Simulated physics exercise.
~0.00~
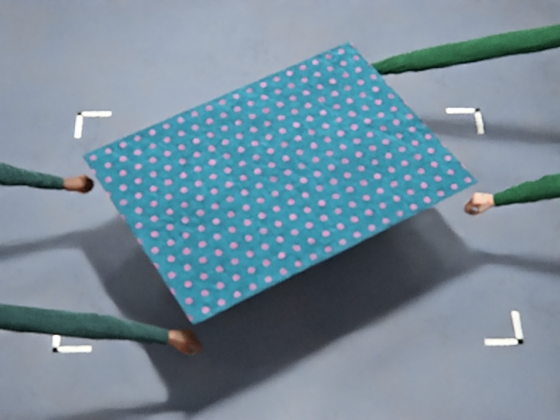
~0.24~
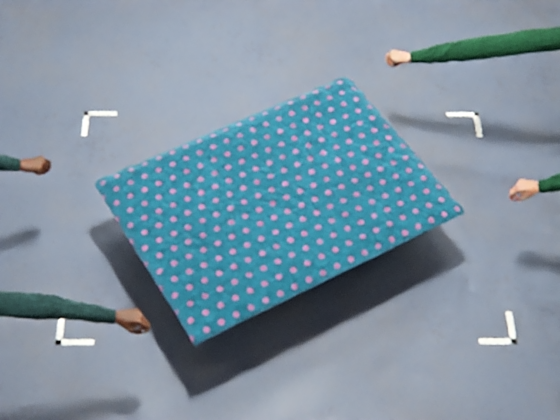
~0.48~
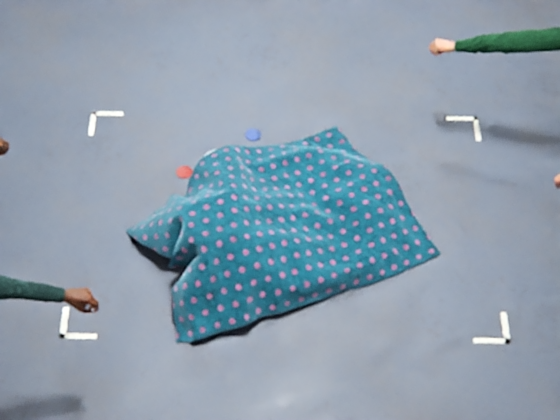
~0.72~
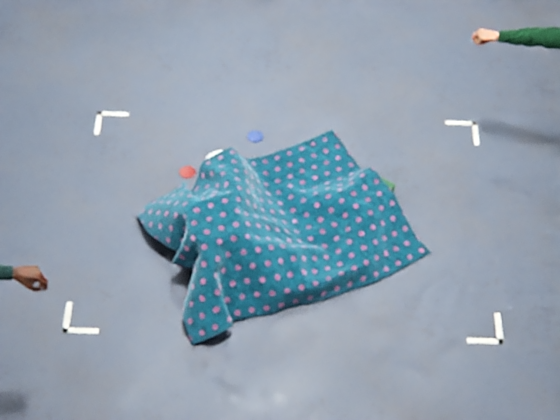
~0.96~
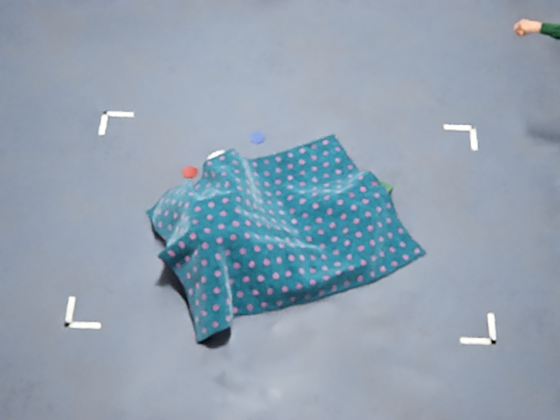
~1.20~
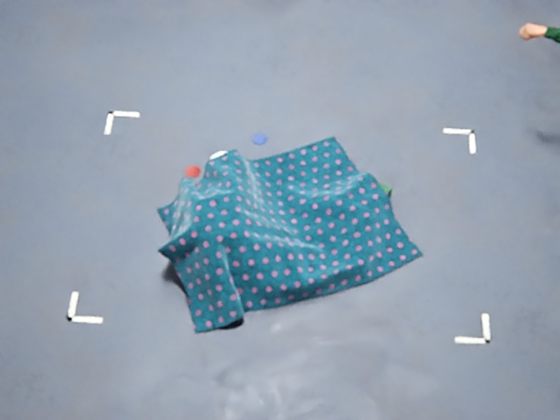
A teal cloth with pink dots was held out flat by four hands, which let go and pulled away as it dropped to the gray floor, settling in a crumpled heap with small red and blue discs still showing beside it.
